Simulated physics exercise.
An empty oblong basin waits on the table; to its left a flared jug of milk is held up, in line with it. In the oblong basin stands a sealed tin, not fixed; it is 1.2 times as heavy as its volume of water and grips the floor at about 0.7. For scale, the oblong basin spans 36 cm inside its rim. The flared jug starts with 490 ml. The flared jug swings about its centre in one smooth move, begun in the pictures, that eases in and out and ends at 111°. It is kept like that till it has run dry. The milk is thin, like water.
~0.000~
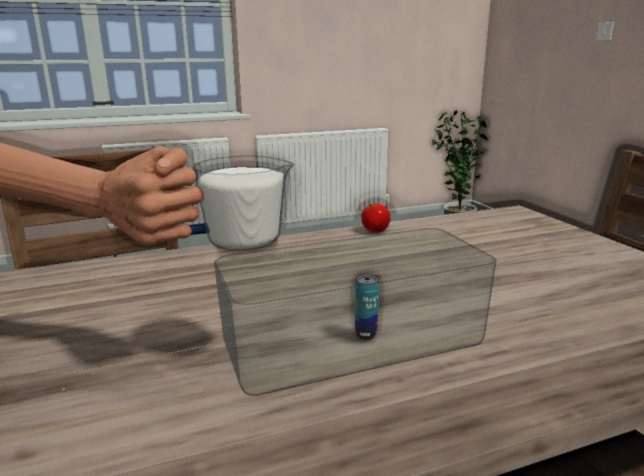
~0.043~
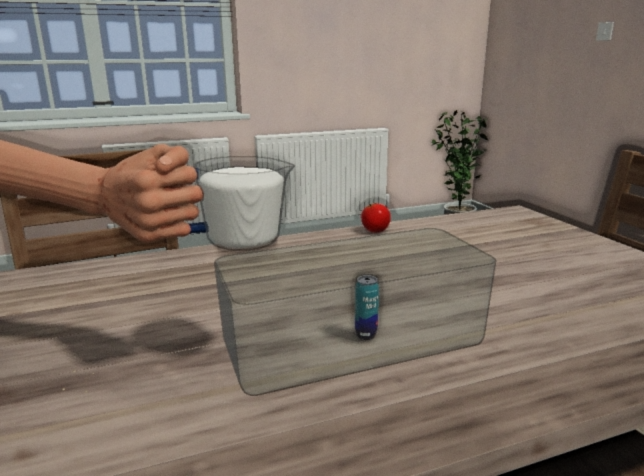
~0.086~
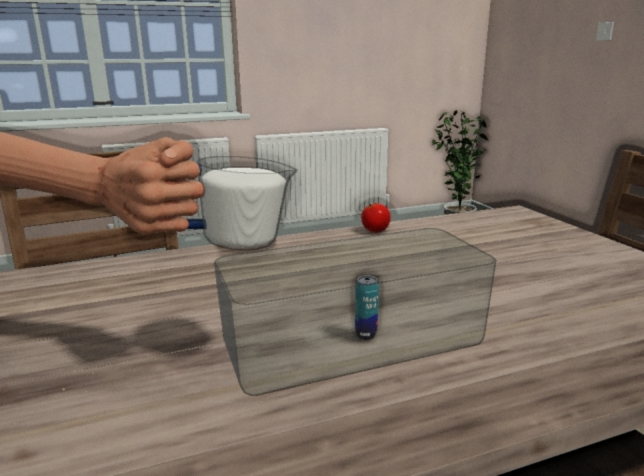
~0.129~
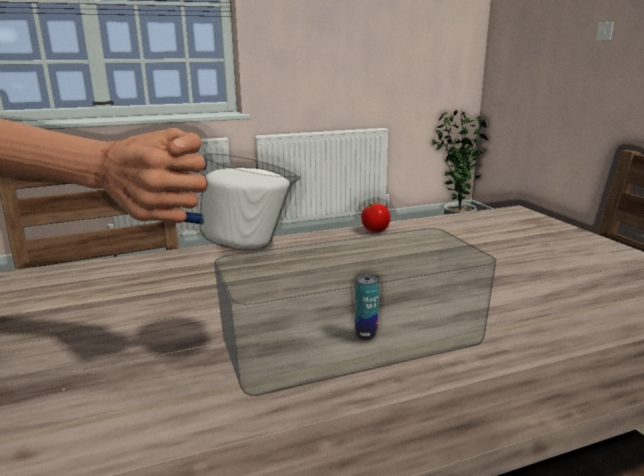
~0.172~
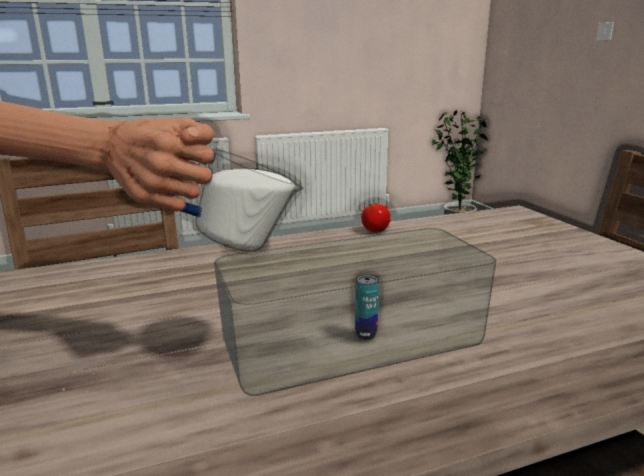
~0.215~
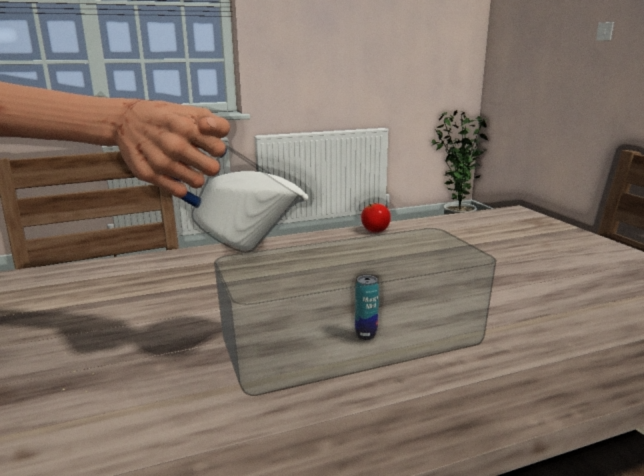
A hand holding a clear jug of milk, gradually tilting it rightward above a transparent basin with a can inside.
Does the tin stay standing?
It stays up.
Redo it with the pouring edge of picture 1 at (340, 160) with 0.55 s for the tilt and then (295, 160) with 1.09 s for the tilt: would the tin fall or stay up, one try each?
First it topples; then it remains upright.
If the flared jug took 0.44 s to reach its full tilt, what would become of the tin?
Then it stays up.
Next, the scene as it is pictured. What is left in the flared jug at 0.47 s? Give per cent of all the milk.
Near 34 in a hundred.
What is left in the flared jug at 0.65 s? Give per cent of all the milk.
Some 3 per cent.
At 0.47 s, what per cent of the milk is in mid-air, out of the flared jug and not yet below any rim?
Near 20 in a hundred.
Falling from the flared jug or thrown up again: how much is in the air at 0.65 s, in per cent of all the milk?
Near 3 in a hundred.
Then, 0.47 s in, the tilt is 105° and 33 per cent is still to pour; the tin stands where it began.
Then, 0.65 s in, the tilt is 111° and 3 per cent is still to pour; the tin stands where it began.
Then, 0.84 s in, the tilt is 111° and 0 per cent is still to pour; the tin stands where it began.
Then, 1.05 s in, the tilt is 111° and 0 per cent is still to pour; the tin stands where it began.
Finally, the tin stands where it began.
